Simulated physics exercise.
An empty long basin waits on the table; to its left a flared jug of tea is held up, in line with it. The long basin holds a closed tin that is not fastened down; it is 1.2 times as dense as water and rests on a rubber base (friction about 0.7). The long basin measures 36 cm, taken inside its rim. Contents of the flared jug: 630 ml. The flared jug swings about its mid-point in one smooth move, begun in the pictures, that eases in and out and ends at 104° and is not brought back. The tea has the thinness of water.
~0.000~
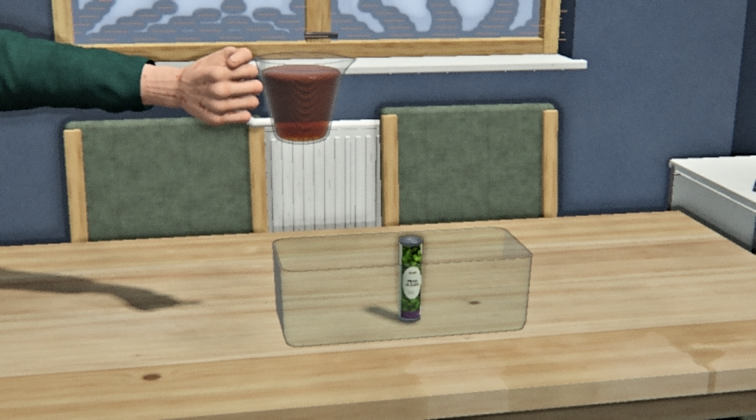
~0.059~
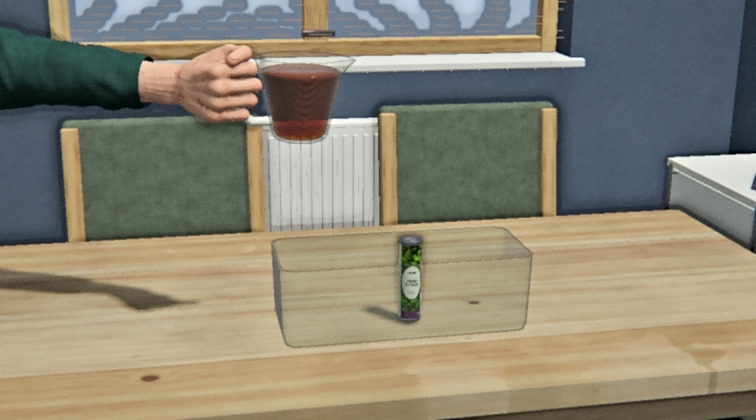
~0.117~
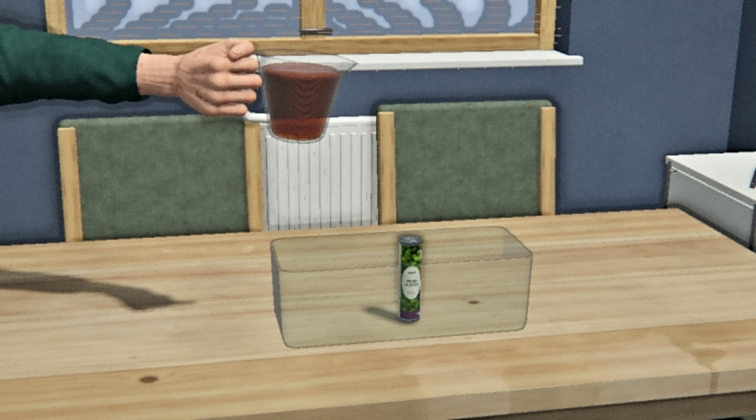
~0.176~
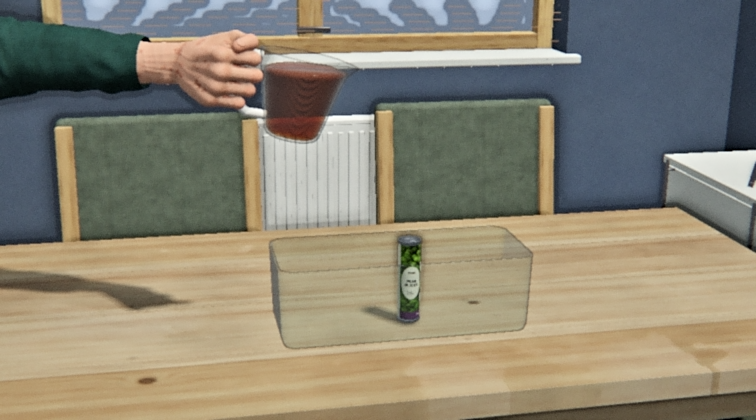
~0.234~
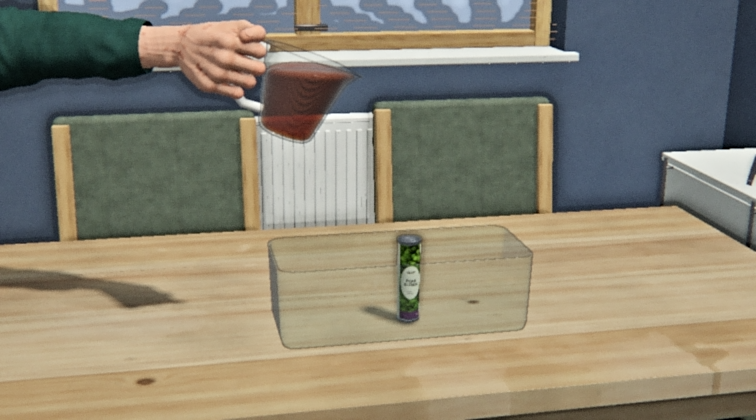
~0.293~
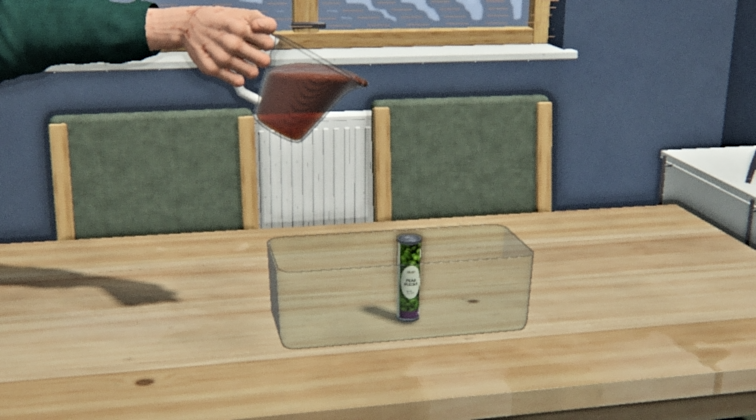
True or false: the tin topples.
True.
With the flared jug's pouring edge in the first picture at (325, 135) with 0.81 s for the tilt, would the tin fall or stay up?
Then it stays on its base.
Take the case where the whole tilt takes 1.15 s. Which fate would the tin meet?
Outcome - the tin remains standing.
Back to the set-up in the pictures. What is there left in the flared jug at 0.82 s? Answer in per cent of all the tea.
Close to 5 percent of the whole amount.
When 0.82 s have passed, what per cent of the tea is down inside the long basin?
Value: Approx. 74 %.
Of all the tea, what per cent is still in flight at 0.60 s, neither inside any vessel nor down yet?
Roughly 42 percent.
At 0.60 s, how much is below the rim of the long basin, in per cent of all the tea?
Around 14 percent.
By 0.60 s the tilt is 87° and 45 per cent is still to pour; the tin stands where it began.
By 0.82 s the tilt is 104° and 5 per cent is still to pour; the tin stands 1 cm from where it began.
By 1.06 s the tilt is 104° and 0 per cent is still to pour; the tin leans 21°.
By 1.31 s the tilt is 104° and 0 per cent is still to pour; the tin lies on its side.
At rest the tin lies on its side.
